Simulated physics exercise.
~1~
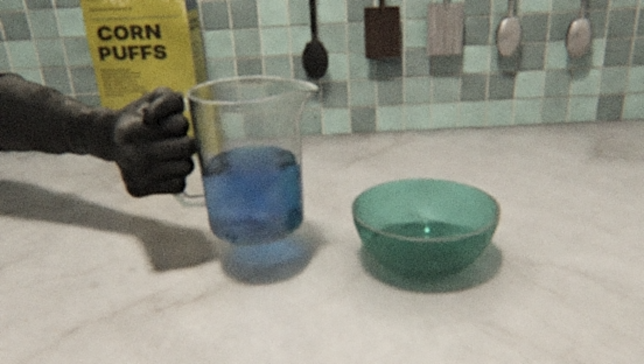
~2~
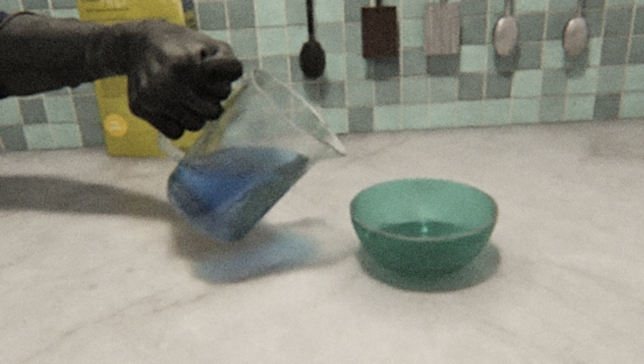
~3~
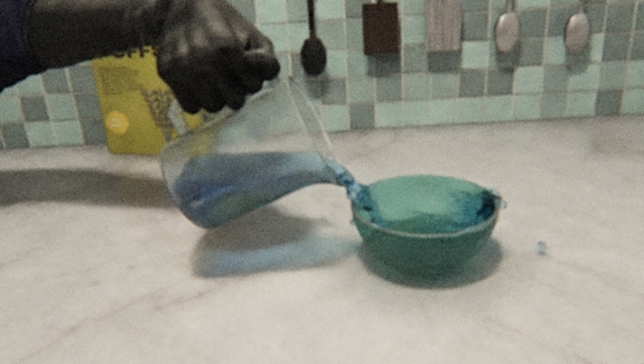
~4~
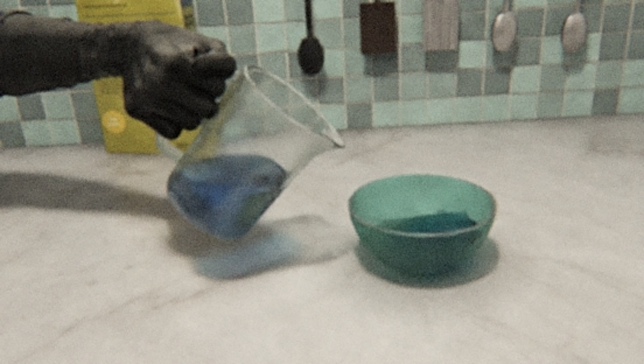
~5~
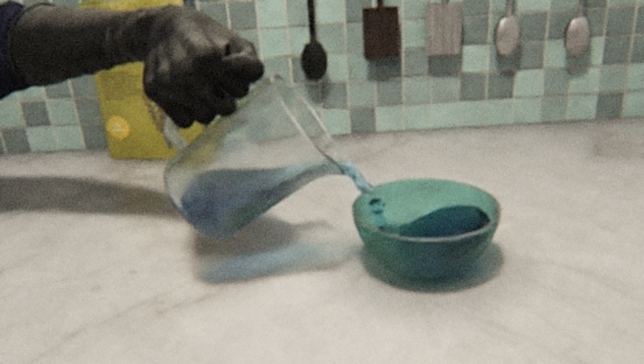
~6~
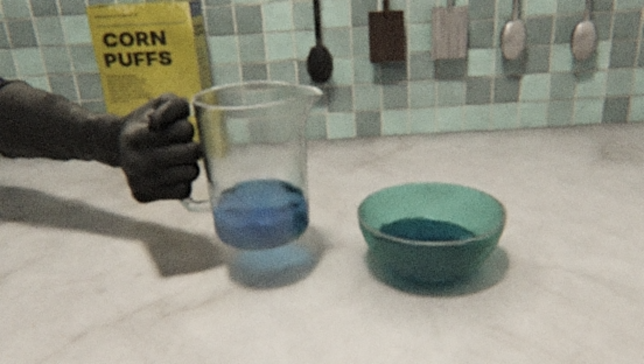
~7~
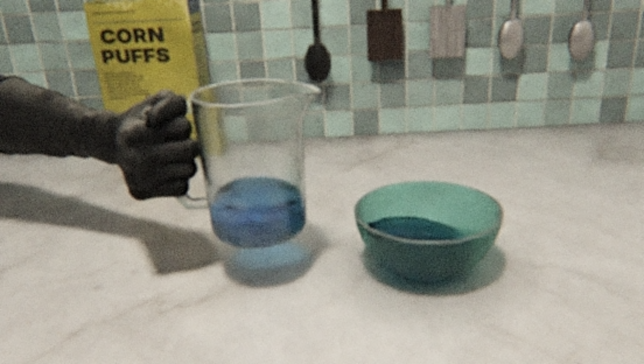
On a pale marbled counter before a green and grey tiled wall, seen from the front, a dark-gloved hand holds a clear glass jug of blue water beside a green bowl. A yellow corn puffs box and hanging utensils stand behind. The hand lifts and tips the jug rightward, and water pours into the bowl, splashing up its far side as a few drops land beyond it. The jug eases back, then tips again and pours more. Finally the hand sets it upright, partly full, beside the bowl, which now holds some dark blue water.
